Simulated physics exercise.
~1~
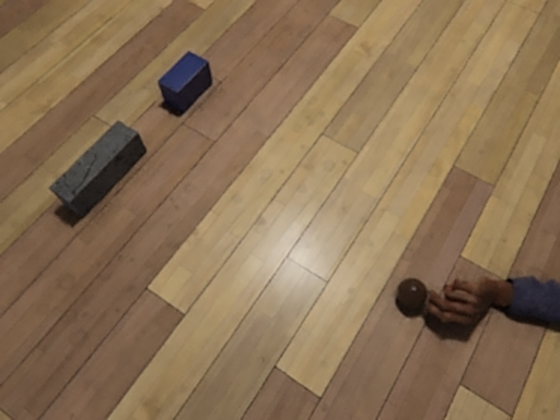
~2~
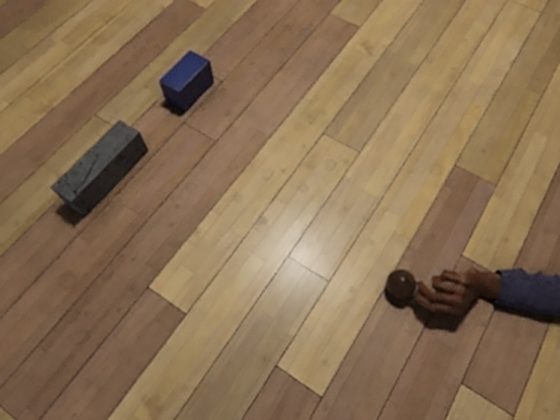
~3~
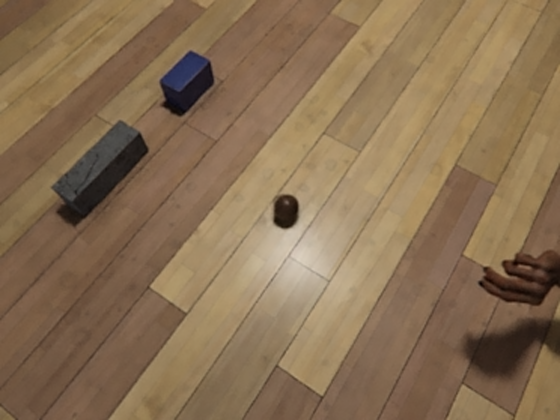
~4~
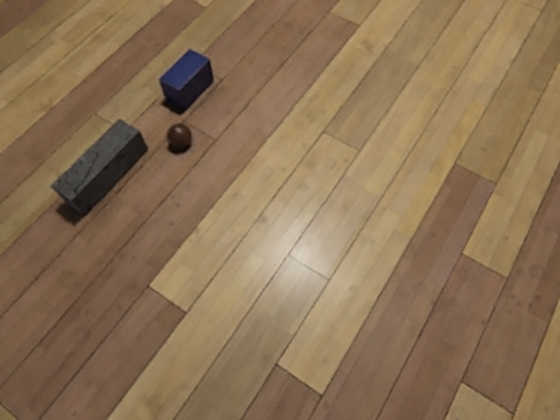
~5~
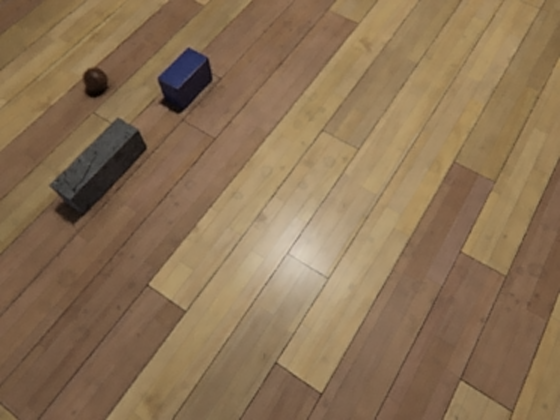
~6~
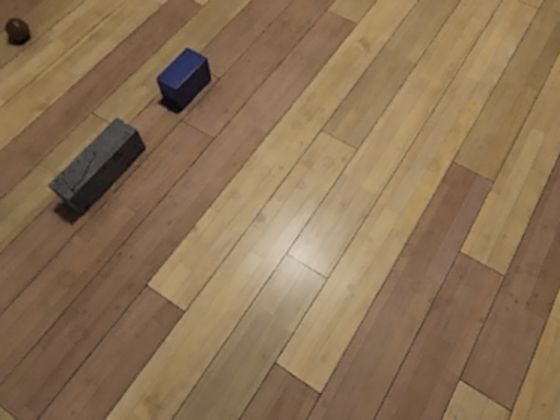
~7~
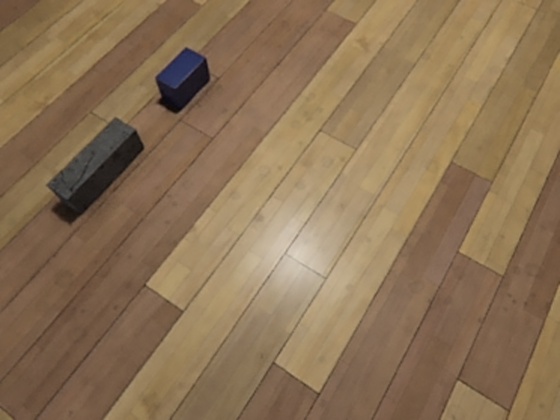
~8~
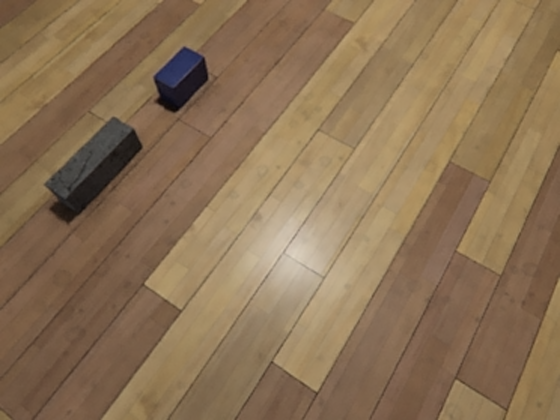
A hand rolls a brown onion up and left between two blocks and out of view.
